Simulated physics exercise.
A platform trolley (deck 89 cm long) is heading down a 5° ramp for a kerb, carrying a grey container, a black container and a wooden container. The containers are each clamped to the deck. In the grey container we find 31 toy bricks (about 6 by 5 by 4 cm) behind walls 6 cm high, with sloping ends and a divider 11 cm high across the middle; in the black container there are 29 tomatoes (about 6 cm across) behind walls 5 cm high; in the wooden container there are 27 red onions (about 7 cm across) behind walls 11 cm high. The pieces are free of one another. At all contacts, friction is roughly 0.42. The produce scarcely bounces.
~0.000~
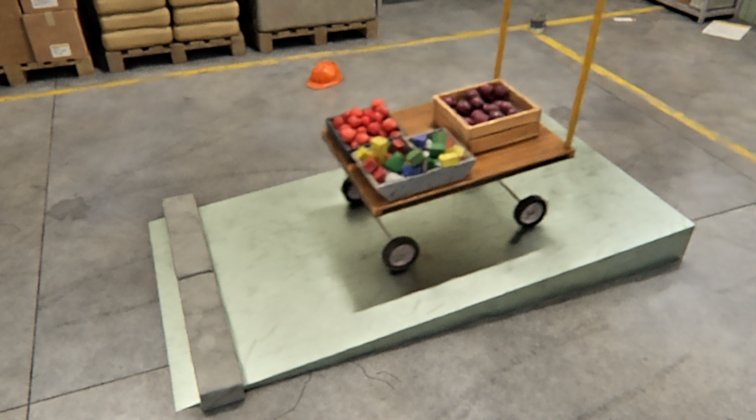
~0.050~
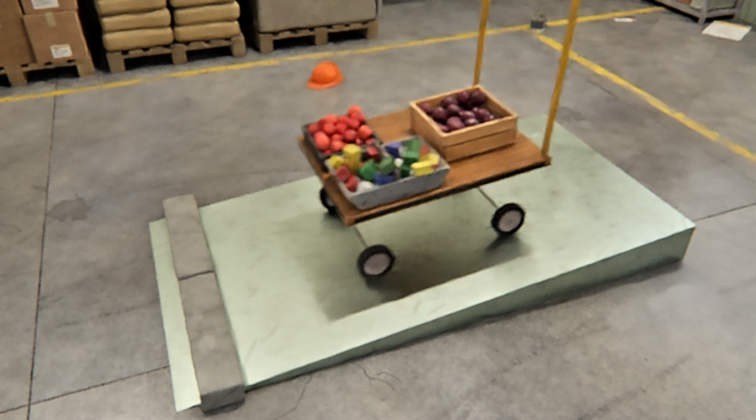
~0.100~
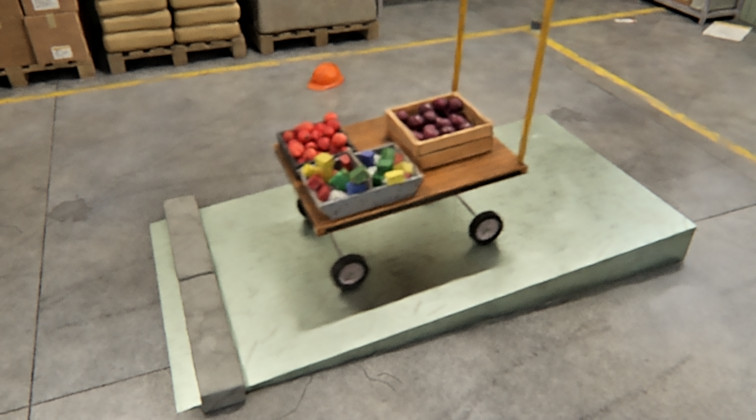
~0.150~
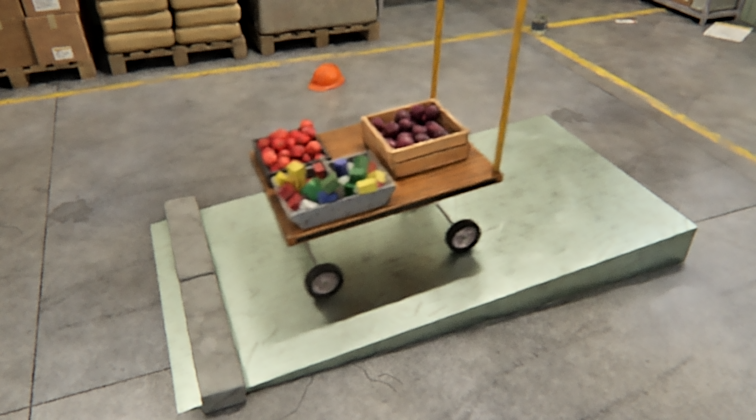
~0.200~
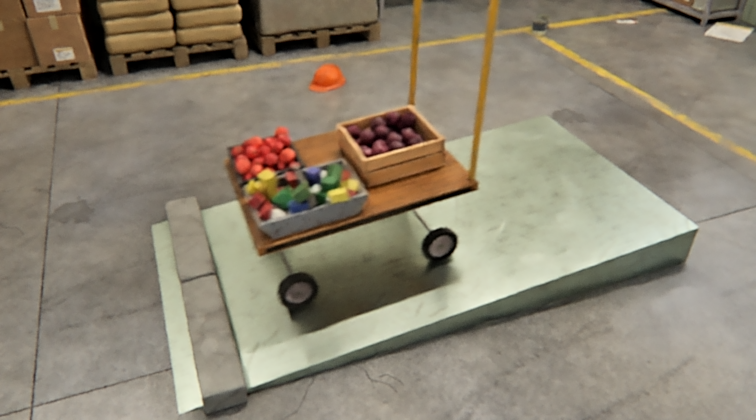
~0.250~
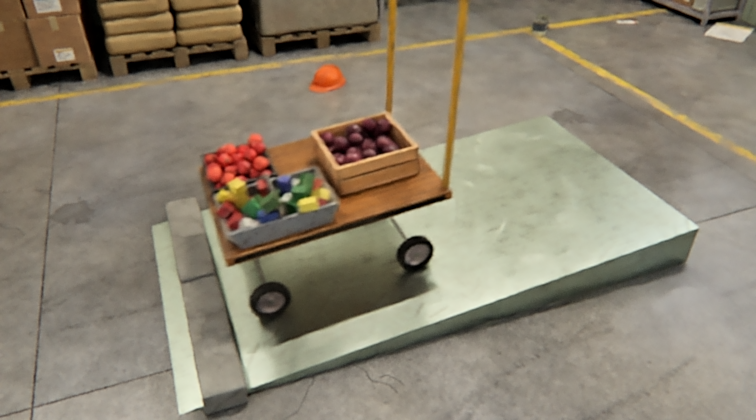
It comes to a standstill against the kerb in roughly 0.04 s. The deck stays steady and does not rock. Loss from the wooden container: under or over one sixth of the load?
Loss: Beneath one sixth.
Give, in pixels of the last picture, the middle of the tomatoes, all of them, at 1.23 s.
Their middle is around (193, 179).
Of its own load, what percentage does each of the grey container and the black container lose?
Grey container: 50 %; black container: 45 %.
After 0.27 s, the wheels strike.
After 0.37 s, grey container 27 in, 4 out, black container 24 in, 5 out and wooden container 27 in, 0 out.
After 0.49 s, grey container 18 in, 13 out, black container 17 in, 12 out and wooden container 27 in, 0 out.
After 0.72 s, grey container 16 in, 15 out, black container 16 in, 13 out and wooden container 27 in, 0 out.
When it is over (at 1.23 s), grey container 16 in, 15 out, black container 16 in, 13 out and wooden container 27 in, 0 out. Asked share, 0 of 27, 0 per cent.
